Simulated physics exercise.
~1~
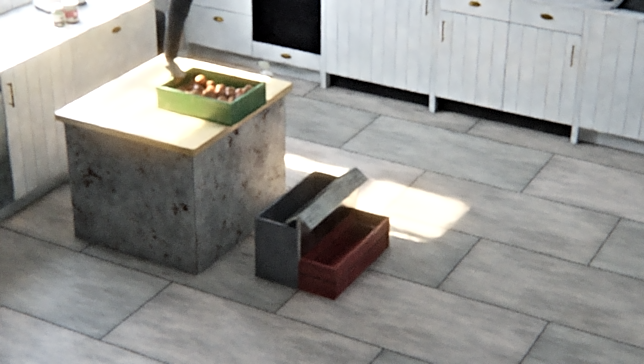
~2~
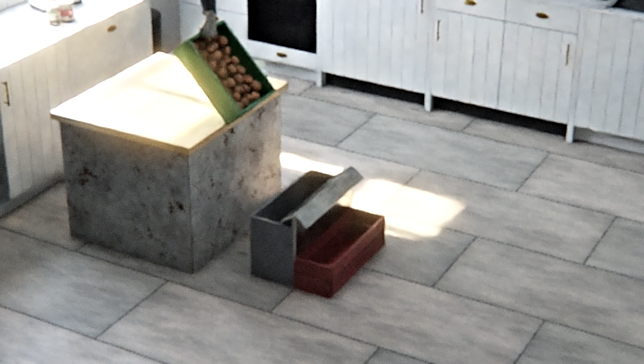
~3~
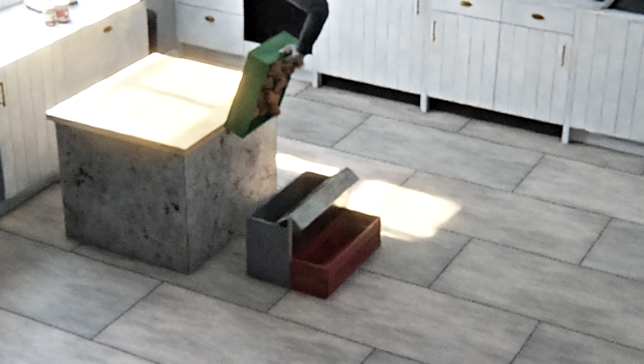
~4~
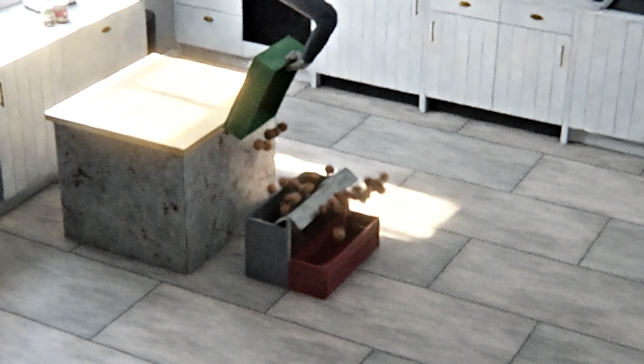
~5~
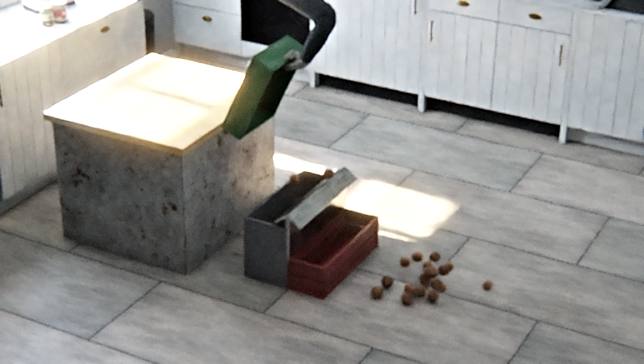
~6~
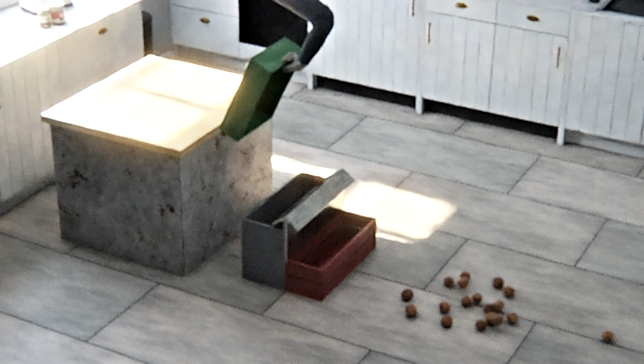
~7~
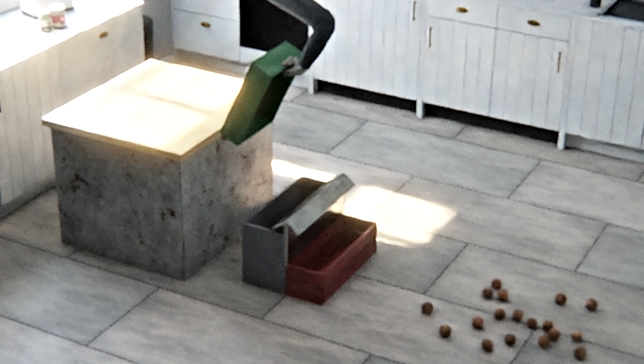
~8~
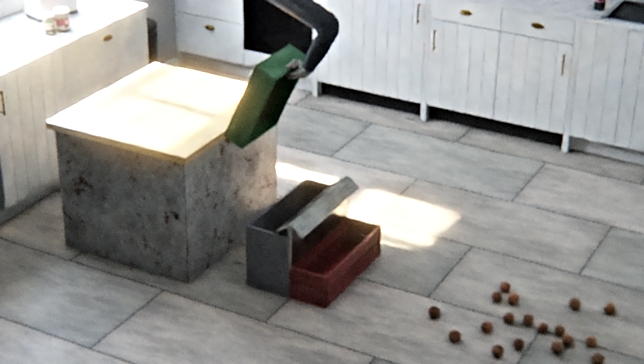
In a kitchen, a dark arm tips a green box of onions off a bench, many scattering beyond the red box.
